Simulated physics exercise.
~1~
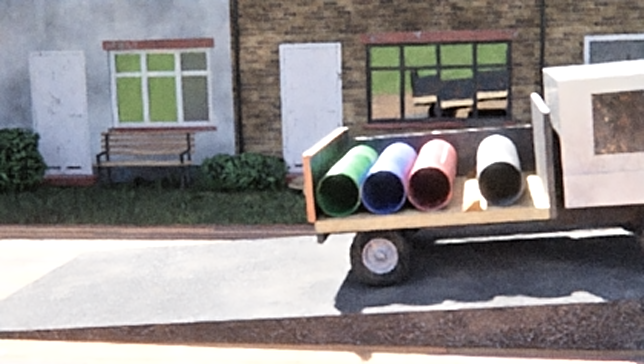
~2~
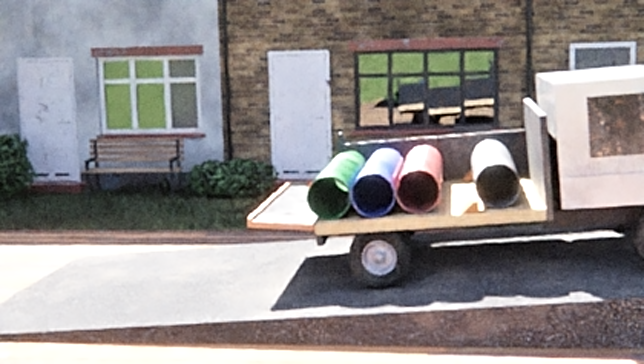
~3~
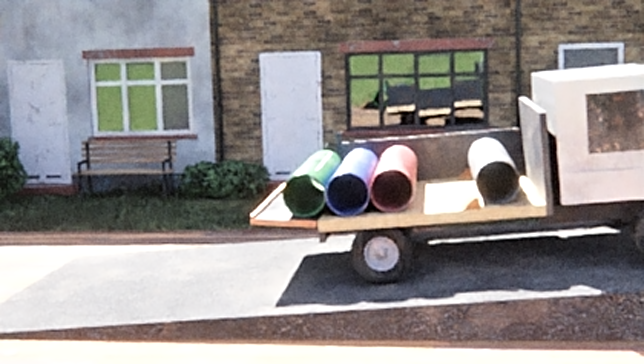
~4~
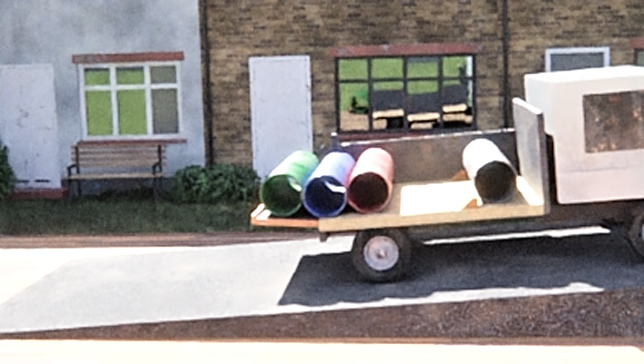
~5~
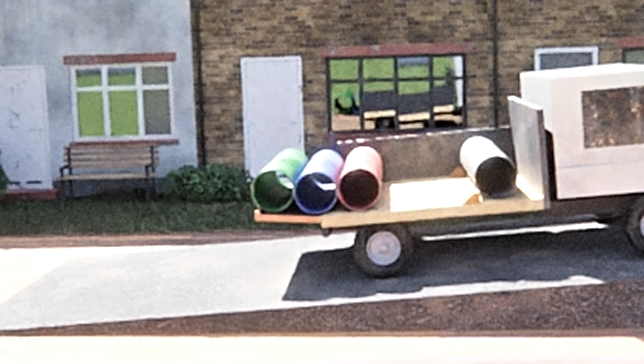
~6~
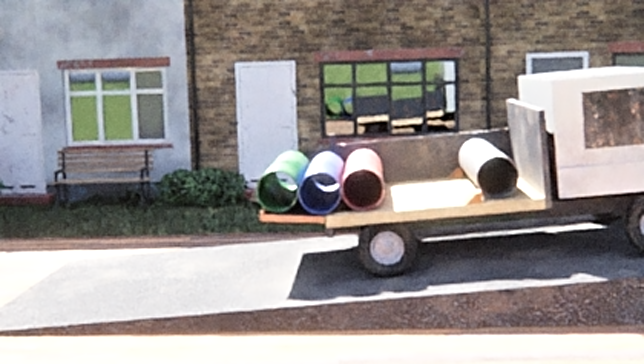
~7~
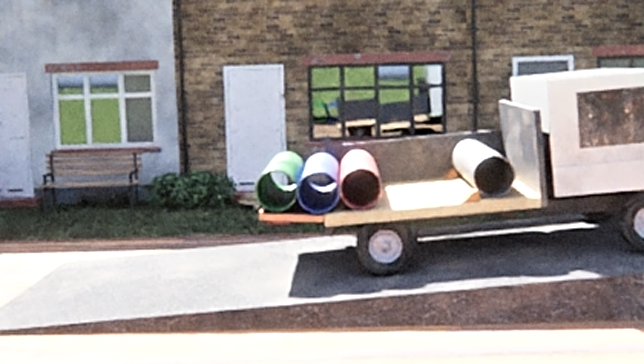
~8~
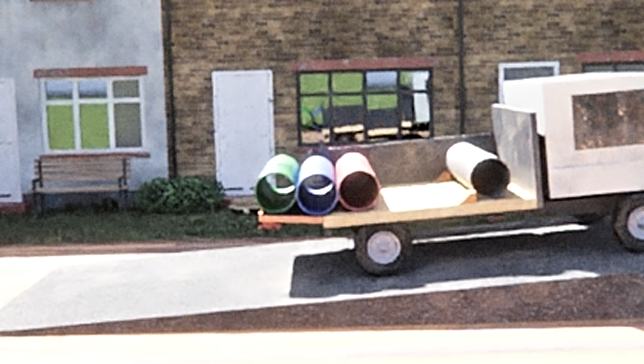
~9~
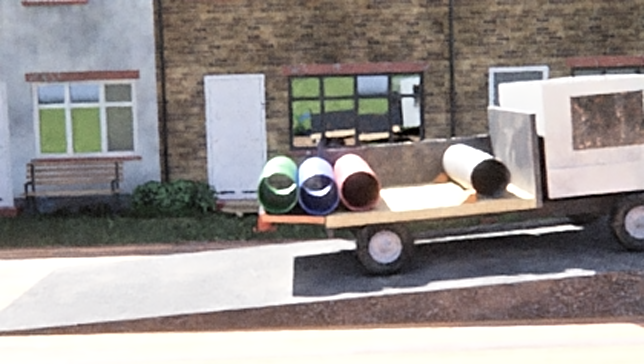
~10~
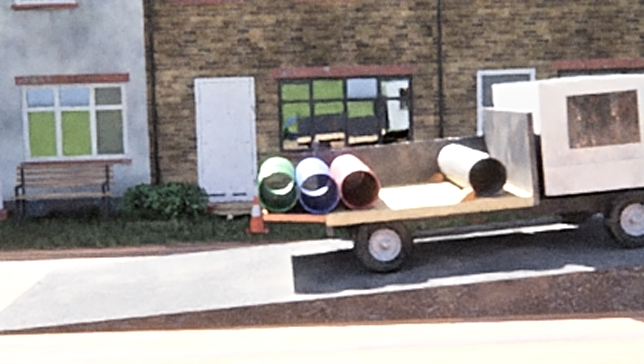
A pick-up stood on a sloping road outside some houses as its tailgate dropped open, and the green, blue and red pipes rolled left together, then stopped side by side at the open end, while the pale pipe stayed farther up the bed.
